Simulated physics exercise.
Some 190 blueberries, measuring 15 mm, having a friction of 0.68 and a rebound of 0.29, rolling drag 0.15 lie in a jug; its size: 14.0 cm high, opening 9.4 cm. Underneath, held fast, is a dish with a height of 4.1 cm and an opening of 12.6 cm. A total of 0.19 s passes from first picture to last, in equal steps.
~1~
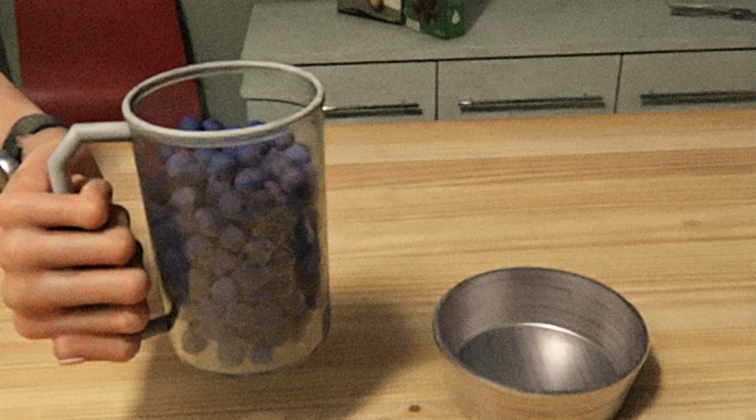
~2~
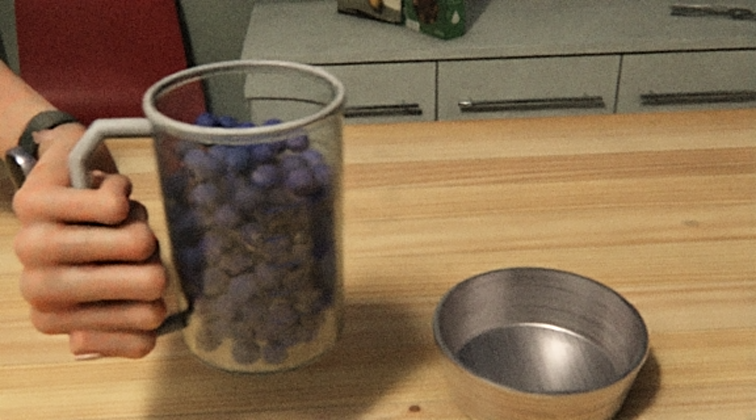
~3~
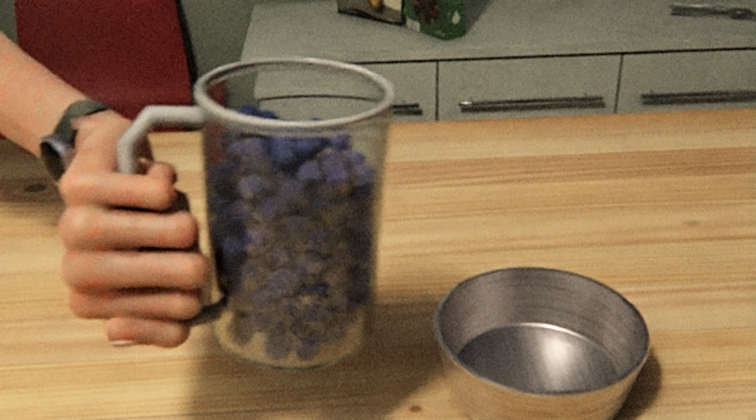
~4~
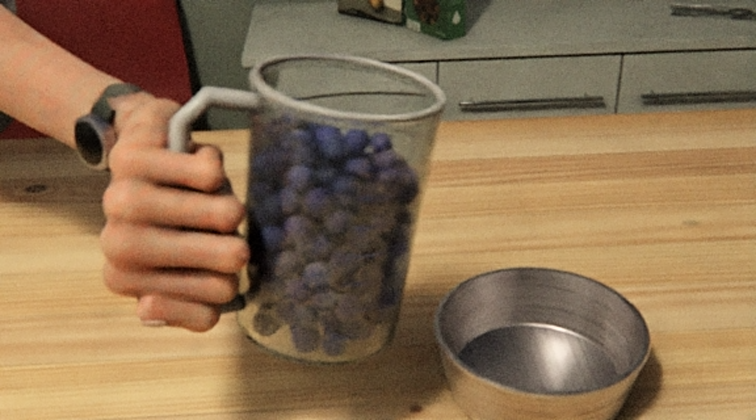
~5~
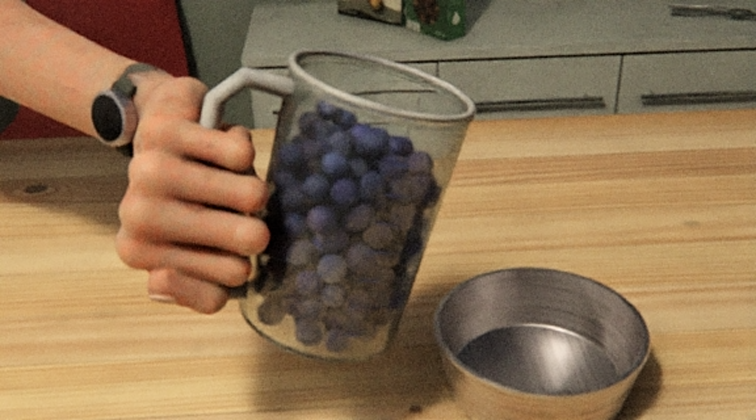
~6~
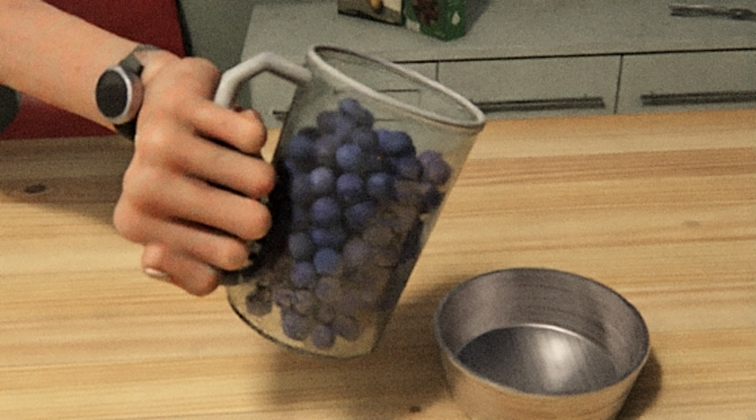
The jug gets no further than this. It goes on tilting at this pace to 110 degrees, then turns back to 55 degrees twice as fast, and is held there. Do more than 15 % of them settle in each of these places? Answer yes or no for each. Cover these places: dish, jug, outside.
Dish - yes, jug - yes, outside - no.
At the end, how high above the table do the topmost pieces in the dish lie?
The top of the heap ends about 3.5 cm up.
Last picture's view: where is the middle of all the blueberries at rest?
Near (376, 228).
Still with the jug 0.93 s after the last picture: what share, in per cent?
I'd guess roughly 75 per cent.
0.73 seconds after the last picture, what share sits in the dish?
15 per cent.
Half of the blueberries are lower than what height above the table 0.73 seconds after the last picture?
I'd put it at about 12 centimetres.
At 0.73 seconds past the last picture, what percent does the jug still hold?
I'd put it at around 80 per cent.
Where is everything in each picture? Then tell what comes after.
The first picture shows jug at (234, 177); tilt 0 degrees; moved 0.0 cm; lip at (316, 83); top of the load at (236, 140); dish at (539, 323).
The second picture shows jug at (253, 174); tilt 1 degrees; moved 0.9 cm; lip at (336, 83); top of the load at (248, 137).
The third picture shows jug at (295, 168); tilt 5 degrees; moved 3.0 cm; low side right; lip at (384, 84); top of the load at (286, 134).
The fourth picture shows jug at (339, 158); tilt 10 degrees; moved 5.0 cm; low side right; lip at (433, 88); top of the load at (330, 132).
The fifth picture shows jug at (365, 149); tilt 18 degrees; moved 6.0 cm; low side right; lip at (463, 97); top of the load at (364, 131).
The sixth picture shows jug at (374, 143); tilt 25 degrees; moved 6.0 cm; low side right; lip at (472, 108); top of the load at (354, 131); dish at (540, 324).
Then, 0.28 s after the last picture, tilt 77 degrees; jug 100 %; middle of all pieces near (336, 202).
Then, 0.51 s after the last picture, tilt 110 degrees; dish 5 %, jug 95 %; middle of all pieces near (359, 201).
Then, 0.73 s after the last picture, tilt 60 degrees; dish 15 %, jug 80 %, in the air 5 %; middle of all pieces near (401, 238).
Then, 0.93 s after the last picture, tilt 55 degrees; dish 20 %, jug 75 %; middle of all pieces near (407, 253).
In the end, dish 25 %, jug 75 %, outside 0 %.
